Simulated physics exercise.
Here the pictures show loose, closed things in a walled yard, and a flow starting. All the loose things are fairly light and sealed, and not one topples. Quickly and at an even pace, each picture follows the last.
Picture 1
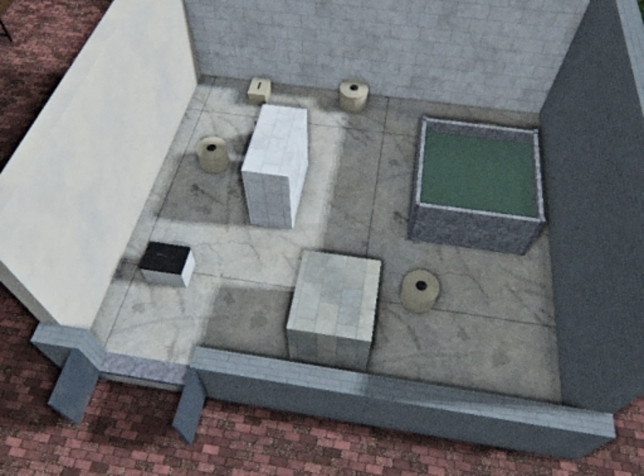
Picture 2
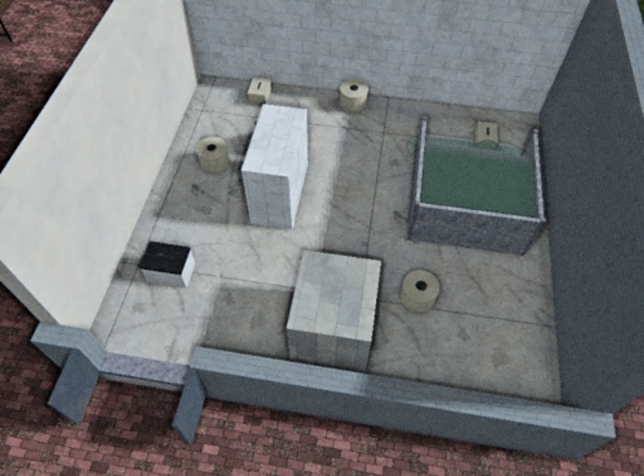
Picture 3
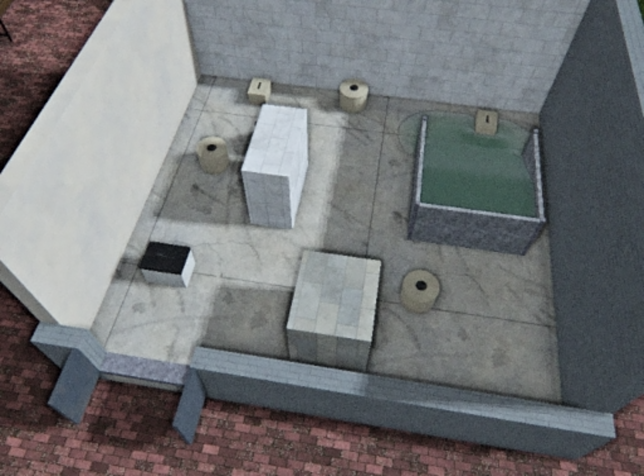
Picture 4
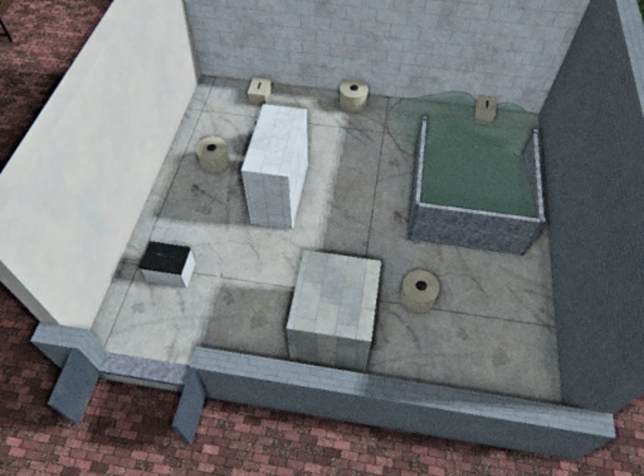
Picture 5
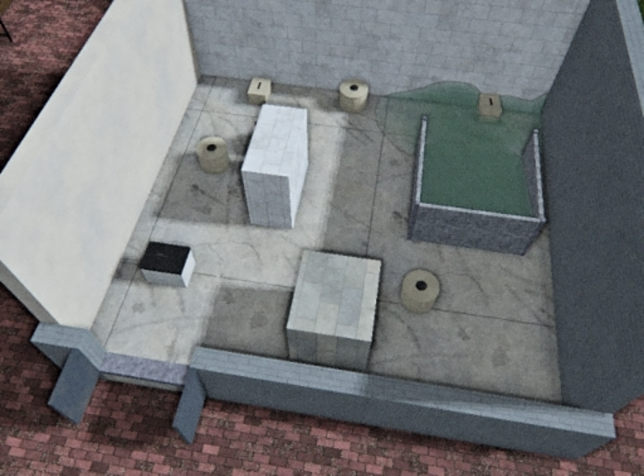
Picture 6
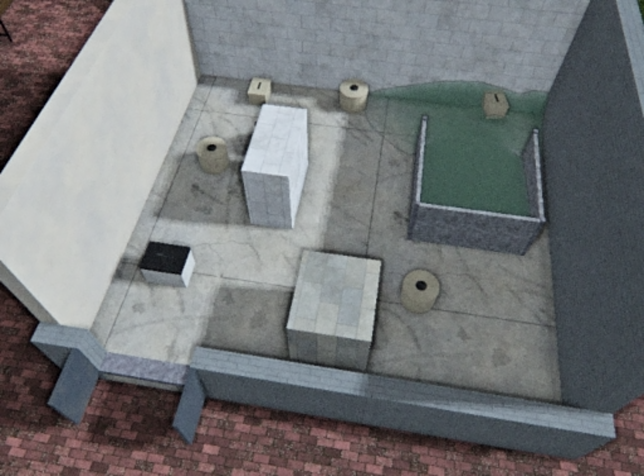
To begin with, green water fills a stone-walled tank at the right of a walled yard holding blocks and round tubs. The tank's back side opens, revealing a small box, and water spreads out behind it. The water reaches the back wall as the box shifts slightly, while everything else stays still.
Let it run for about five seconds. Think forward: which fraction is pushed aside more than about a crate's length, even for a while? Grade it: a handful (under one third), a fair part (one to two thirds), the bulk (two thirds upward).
The bulk.
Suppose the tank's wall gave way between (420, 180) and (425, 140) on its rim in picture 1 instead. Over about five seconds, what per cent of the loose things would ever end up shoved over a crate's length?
Near 60 %.
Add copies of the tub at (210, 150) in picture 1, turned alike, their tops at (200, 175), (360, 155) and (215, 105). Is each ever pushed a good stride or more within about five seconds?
Okay, in order the twins go a long way, nowhere much, a long way.
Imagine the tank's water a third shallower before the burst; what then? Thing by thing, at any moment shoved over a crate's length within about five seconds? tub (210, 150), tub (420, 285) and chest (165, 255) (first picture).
Taking them as listed - a shorter distance for the first, a shorter distance for the second, a shorter distance for the third.
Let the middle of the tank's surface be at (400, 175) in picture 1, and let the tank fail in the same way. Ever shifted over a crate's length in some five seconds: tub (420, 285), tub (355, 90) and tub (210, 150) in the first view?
Not far, Far enough, Far enough.
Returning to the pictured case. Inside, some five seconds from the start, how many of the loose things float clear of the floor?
2 of them.
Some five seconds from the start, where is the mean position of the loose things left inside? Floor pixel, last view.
Their centre sits close to (250, 266) on the floor of the last picture.
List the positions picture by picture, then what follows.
In the first picture, a tote is out of sight; a tub at (421, 286), on the bottom; 0 of 7 have shifted.
The second picture shows a tote at (488, 132), on the bottom, close to its start; a tub at (421, 286) rests on the ground; 0 of 7 have shifted.
The third picture shows a tote at (487, 119), on the bottom, close to its start; a tub at (421, 286) rests on the ground; 1 of 7 have shifted.
The fourth picture shows a tote at (487, 104), on the bottom, a stride from its start; a tub at (421, 286) rests on the ground; 1 of 7 have shifted.
The fifth picture shows a tote at (491, 102) floats, a stride from its start; a tub at (421, 286) rests on the ground; 1 of 7 have shifted.
The sixth picture shows a tote at (496, 98), afloat, a stride from its start; a tub at (421, 286), on the bottom; 1 of 7 have shifted.
A moment on, 1 of 7 are well off their spots; 1 afloat.
Next, 3 of 7 are well off their spots; 2 afloat.
Later, 5 of 7 are well off their spots; 5 afloat.
In the end, 5 of 7 are well off their spots, and 5 have been at some point; 2 afloat.
